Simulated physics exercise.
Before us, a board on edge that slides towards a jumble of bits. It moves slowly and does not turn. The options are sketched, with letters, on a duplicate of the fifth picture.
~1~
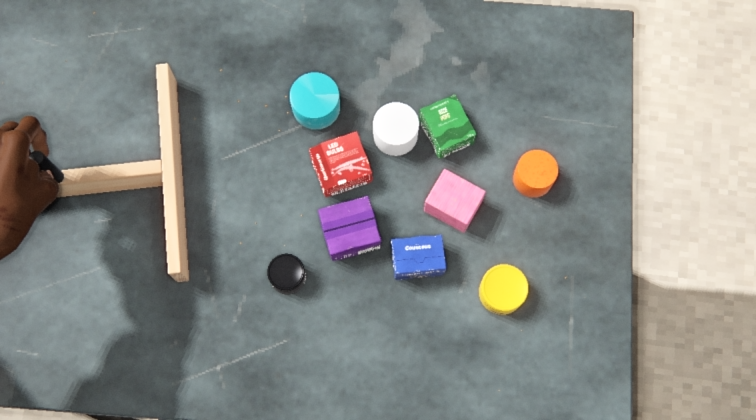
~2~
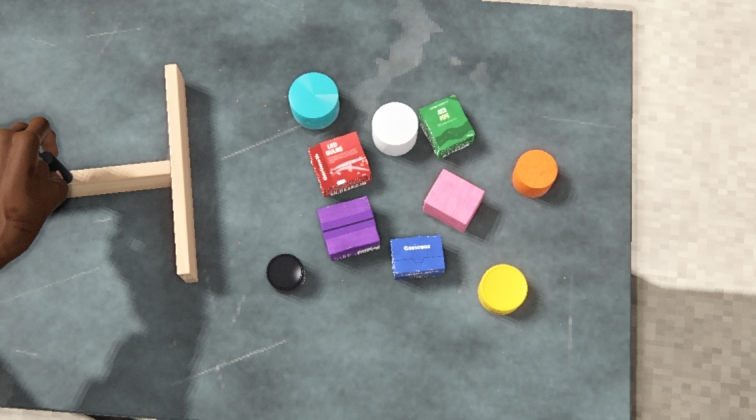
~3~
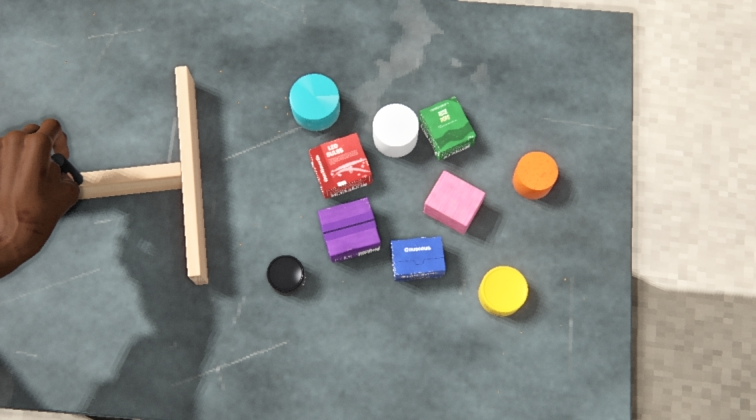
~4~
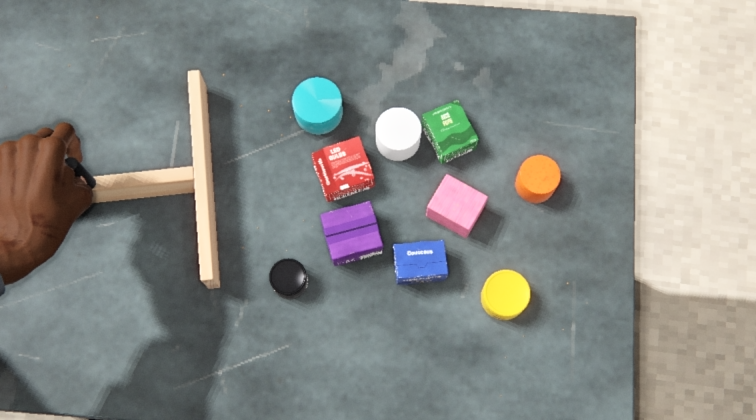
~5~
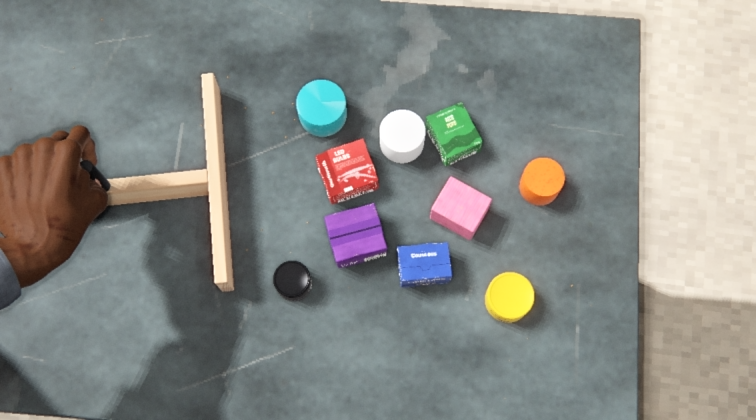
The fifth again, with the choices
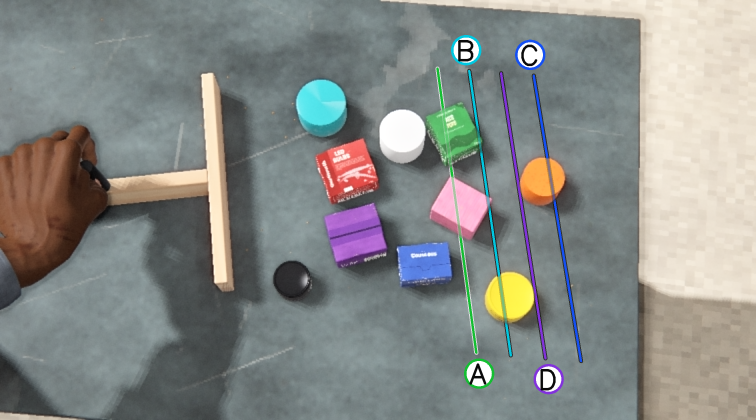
The footage shows a hand at the left sliding a T-shaped wooden pusher, its board on edge, slowly rightward across a dark scratched surface, narrowing the gap to a scattered group of colourful boxes, blocks and round containers.
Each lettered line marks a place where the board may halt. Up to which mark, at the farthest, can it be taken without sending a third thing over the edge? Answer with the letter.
It can go as far as C.
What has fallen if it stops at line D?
The yellow jar.
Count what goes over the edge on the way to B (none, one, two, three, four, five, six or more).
In all, none.
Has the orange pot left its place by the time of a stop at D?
Yes.
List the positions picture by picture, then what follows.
Green packet (447, 127); pink block (454, 201); white pot (395, 129), in the first picture.
Board (177, 166); turquoise tin (314, 102), in the second picture.
Board (187, 168); black jar (287, 276), in the third picture.
Board (200, 172); orange pot (537, 180), in the fourth picture.
Board (214, 175); blue packet (424, 265); green packet (454, 134); pink block (460, 209), in the fifth picture.
On the marked copy, A at (456, 205); B at (489, 208); C at (556, 213); D at (522, 210).
Taking C. A third of the way, board (337, 184); turquoise tin (360, 106); black jar (372, 281).
Two thirds of the way, board (460, 194); yellow jar (585, 312); orange pot (556, 174).
When it is over, board (558, 201); yellow jar over the edge; blue packet (638, 294); one fallen.
As for the rest, A is within the limit but short; B is within the limit but short; D is within the limit but short.
